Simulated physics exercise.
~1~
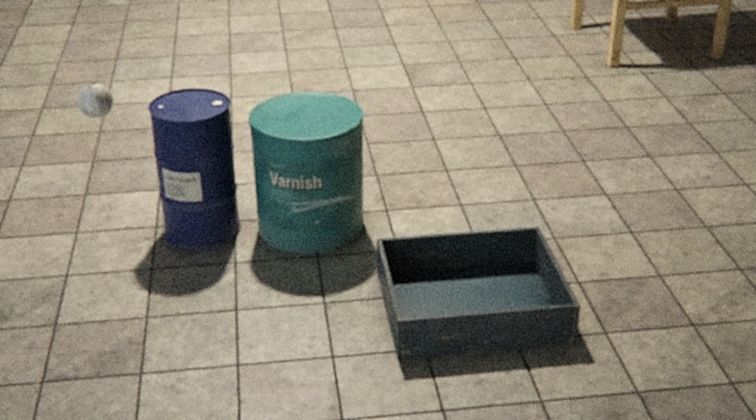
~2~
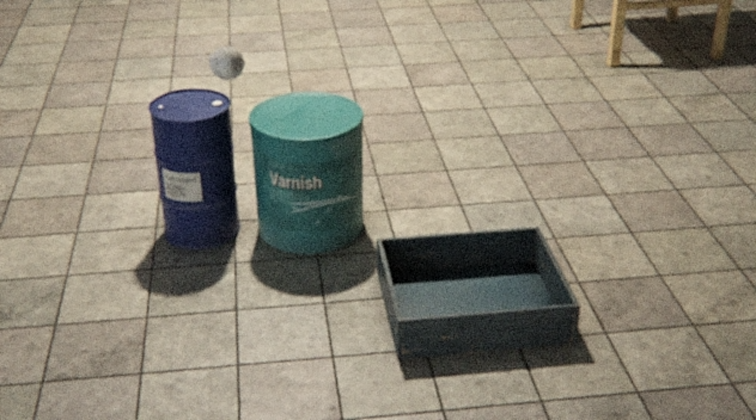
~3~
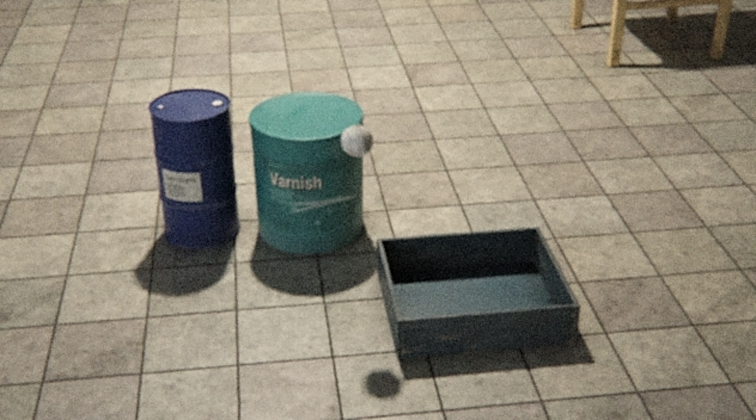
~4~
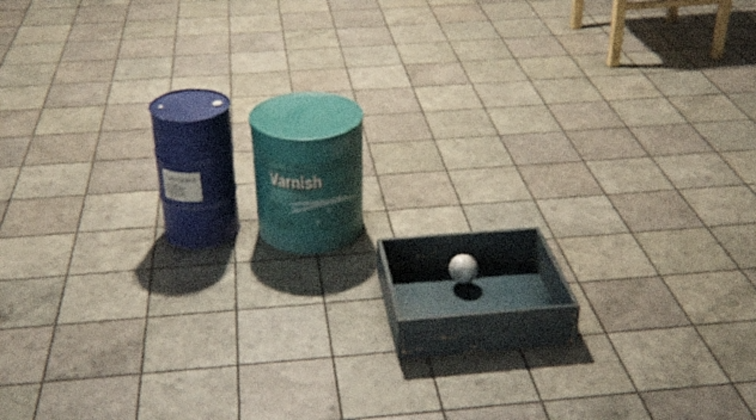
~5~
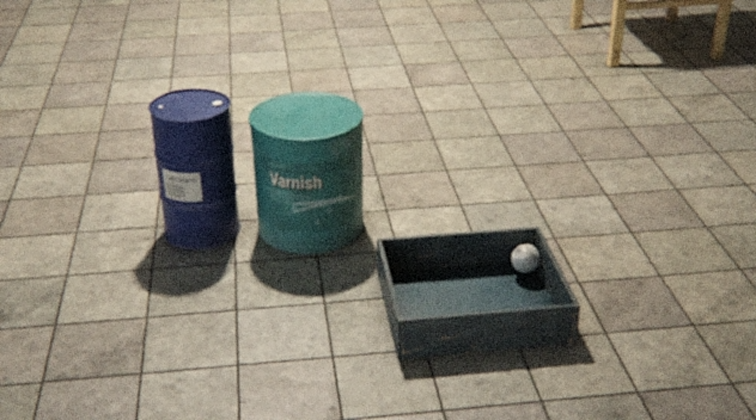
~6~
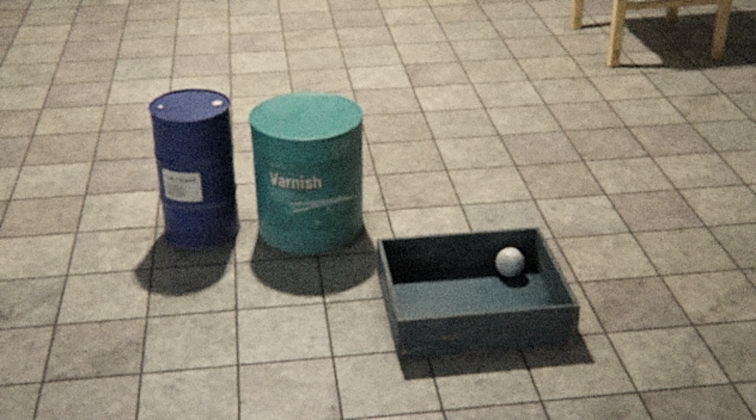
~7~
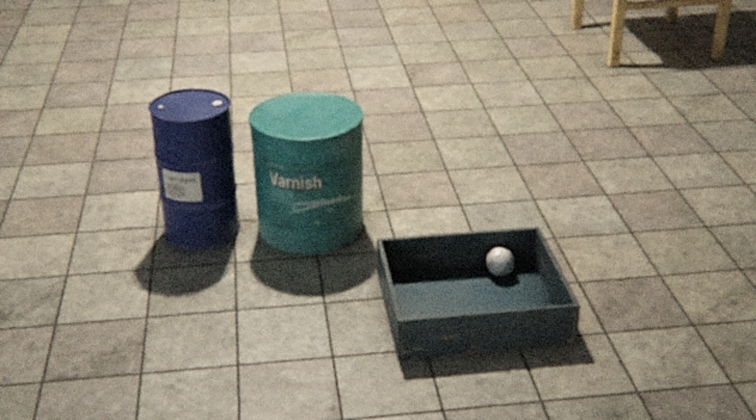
At first, a small whitish ball, perhaps an onion, is in the air at the left, near a blue canister and a turquoise container marked Varnish on a tiled floor. It sails to the right, rising above the two containers, then drops past the right edge of the turquoise one. Next it comes down inside the open dark box at the lower right. It carries on to the right inside the box, then moves back a little to the left. It ends inside the box, near the back, while both containers stay standing where they were.
